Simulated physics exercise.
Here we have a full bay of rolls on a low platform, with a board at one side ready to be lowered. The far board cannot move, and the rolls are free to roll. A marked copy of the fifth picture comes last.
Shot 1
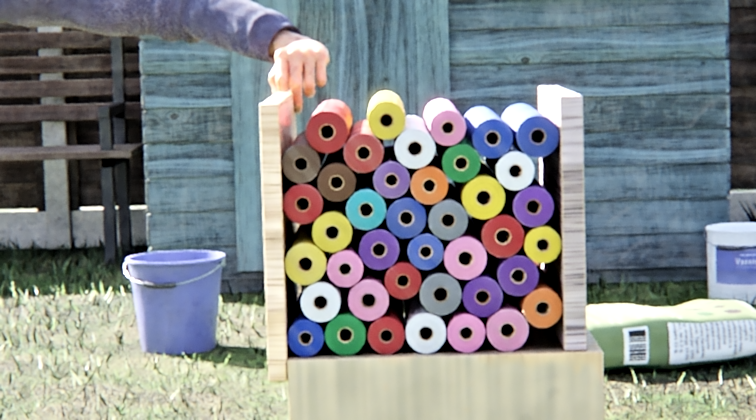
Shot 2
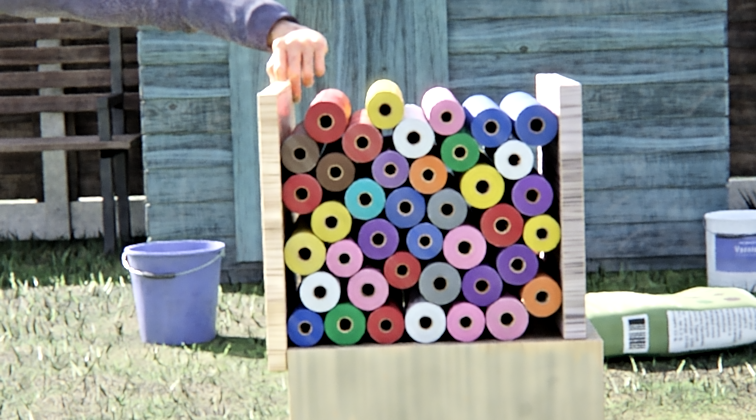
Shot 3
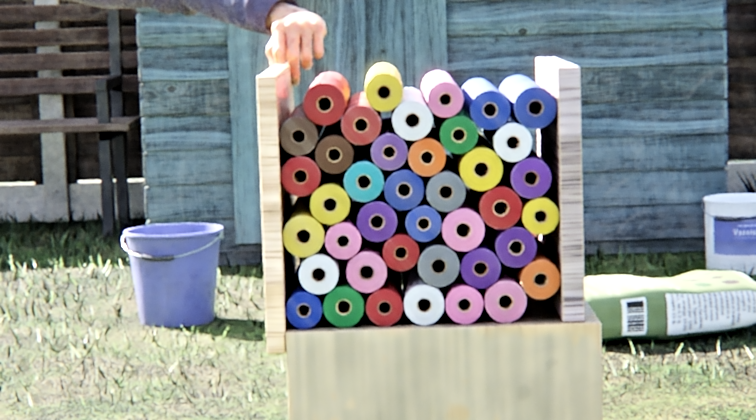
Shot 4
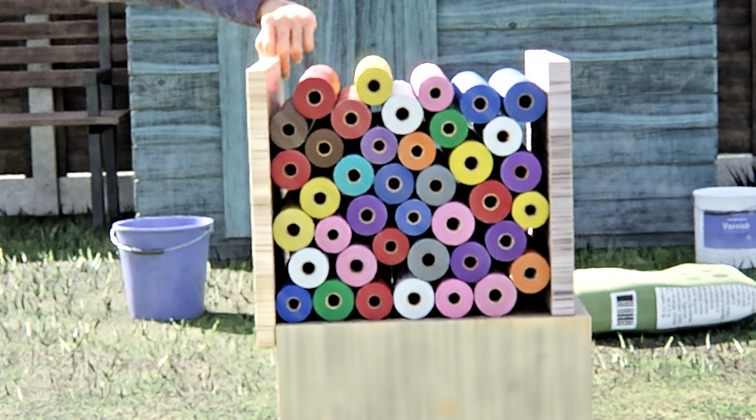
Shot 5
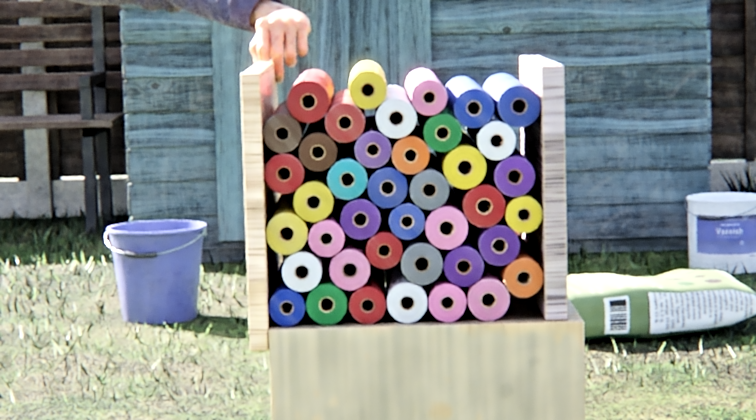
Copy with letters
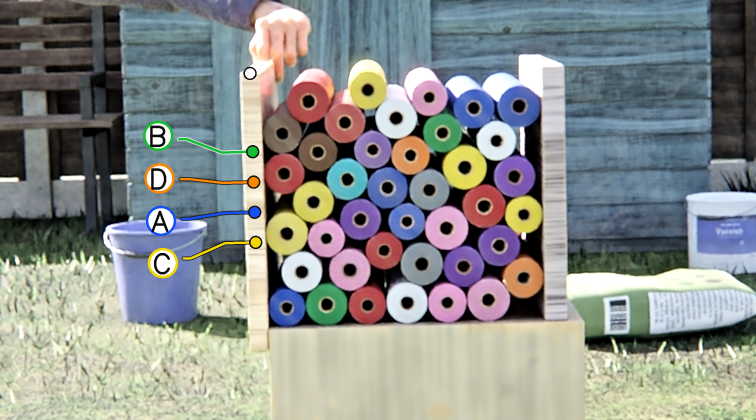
In a grassy yard, a hand stays at the left board beside stacked colourful rolls, barely moving.
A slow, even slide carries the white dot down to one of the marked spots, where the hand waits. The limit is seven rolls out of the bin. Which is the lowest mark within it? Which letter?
Slide it to C.
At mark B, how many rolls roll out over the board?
The count is none.
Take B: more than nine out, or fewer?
At B, fewer than nine.
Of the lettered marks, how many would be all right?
Four of them.
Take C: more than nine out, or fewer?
It loses fewer than nine.
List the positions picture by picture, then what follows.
Side board (283, 225); a blue roll (306, 338); a pink roll (508, 330), in the first frame.
A pink roll (507, 319); a white roll (320, 292), in the second frame.
A pink roll (343, 241); a yellow roll (330, 204), in the third frame.
A turquoise roll (354, 176); a brown roll (324, 148), in the fourth frame.
A blue roll (519, 106); side board (264, 194); a blue roll (287, 307), in the fifth frame.
On the marked copy, A at (255, 212); B at (253, 152); C at (256, 243); D at (254, 182); the white dot at (250, 74).
Following C. Soon after the start, top of the board (263, 148).
Later, top of the board (265, 234).
In the end, top of the board (266, 241), six out over the board.
As for the rest, A two out over the board; B none out over the board; D two out over the board.
